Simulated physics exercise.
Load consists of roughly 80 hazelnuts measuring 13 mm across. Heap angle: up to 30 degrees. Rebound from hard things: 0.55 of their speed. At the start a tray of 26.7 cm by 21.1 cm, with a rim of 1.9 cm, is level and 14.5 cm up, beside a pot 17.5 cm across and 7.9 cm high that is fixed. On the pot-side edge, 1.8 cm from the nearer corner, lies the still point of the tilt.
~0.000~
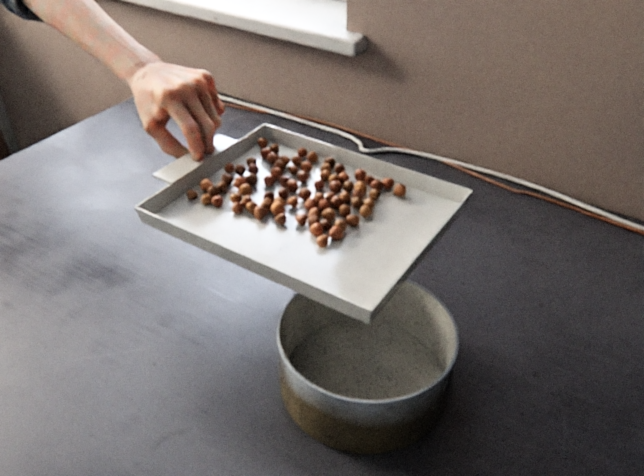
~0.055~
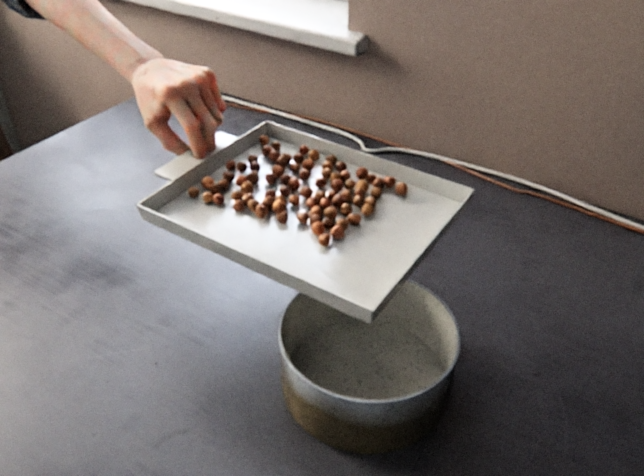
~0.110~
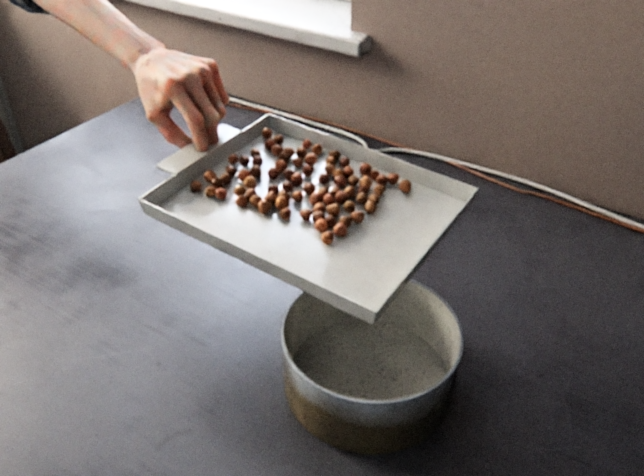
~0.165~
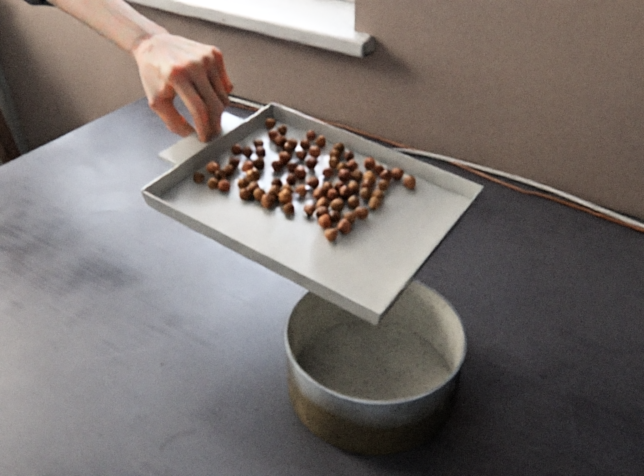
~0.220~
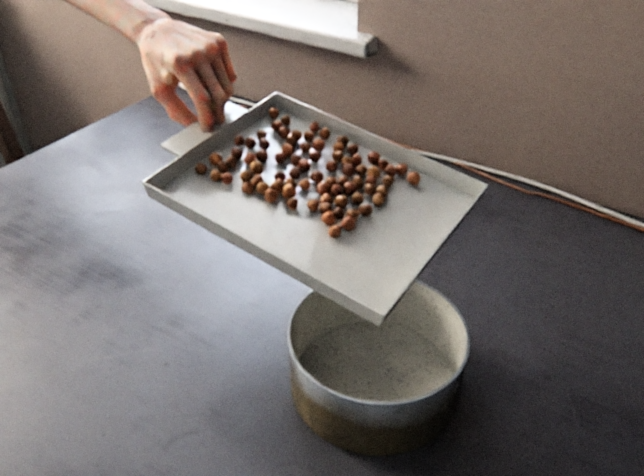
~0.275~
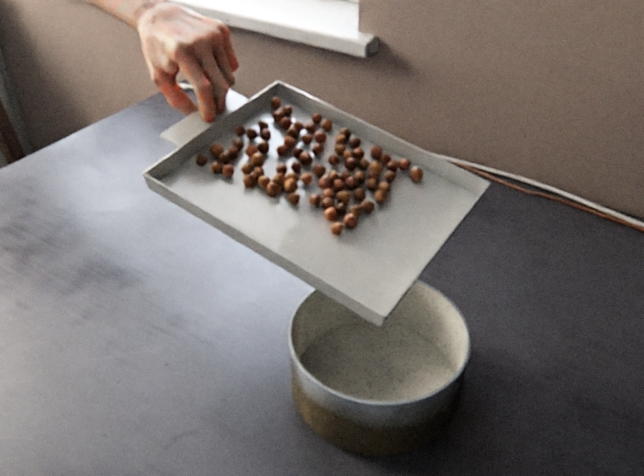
We see a hand holding a pale rectangular tray of scattered brown hazelnuts above a round pot on a dark table; the hand raises the tray's far left side slightly, tilting it gradually while the nuts stay clustered.
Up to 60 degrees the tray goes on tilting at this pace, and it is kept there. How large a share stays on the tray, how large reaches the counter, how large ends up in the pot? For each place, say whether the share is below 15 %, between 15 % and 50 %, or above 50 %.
In the end tray: Will likely hold the majority. Counter: Will likely hold a small amount. Pot: Will likely hold a small amount.
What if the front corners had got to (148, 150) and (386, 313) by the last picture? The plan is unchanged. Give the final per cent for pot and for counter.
Final per cent - pot 5, counter 10.
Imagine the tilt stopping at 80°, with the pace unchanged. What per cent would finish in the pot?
The pot would get around 0 per cent.
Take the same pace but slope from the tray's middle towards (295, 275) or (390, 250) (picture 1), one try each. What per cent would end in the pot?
0 and 0 %.
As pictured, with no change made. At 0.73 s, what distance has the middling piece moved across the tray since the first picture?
Some 13 cm.
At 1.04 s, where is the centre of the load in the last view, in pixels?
My estimate is roughly (404, 240).
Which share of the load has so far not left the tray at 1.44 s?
Close to 90 in a hundred.
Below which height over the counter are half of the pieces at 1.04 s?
Roughly 20 centimetres, give or take.
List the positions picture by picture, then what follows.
In the first picture, tray tilt 0 degrees, front corners at (139, 206) and (370, 307); middle of the pieces at (293, 186); pot at (367, 329).
In the second picture, tray tilt 1 degrees, front corners at (141, 204) and (372, 307); middle of the pieces at (294, 184).
In the third picture, tray tilt 3 degrees, front corners at (143, 198) and (375, 308); middle of the pieces at (297, 179).
In the fourth picture, tray tilt 5 degrees, front corners at (145, 190) and (379, 310), lowest corner right front; middle of the pieces at (301, 172).
In the fifth picture, tray tilt 8 degrees, front corners at (147, 181) and (382, 311), lowest corner right front; middle of the pieces at (305, 166).
In the sixth picture, tray tilt 11 degrees, front corners at (147, 173) and (384, 312), lowest corner right front; middle of the pieces at (307, 159); pot at (379, 331). The tray's pace is about 50 degrees a second.
Then, at 0.73 s, tilt 34 degrees; the tray holds 100 %, the pot 0 %.
Then, at 1.04 s, tilt 50 degrees; the tray holds 100 %, the pot 0 %.
Then, at 1.44 s, tilt 60 degrees; the tray holds 90 %, the pot 0 %.
By 2.0 s all is still; tray 95 %, counter 5 %, pot 0 %.
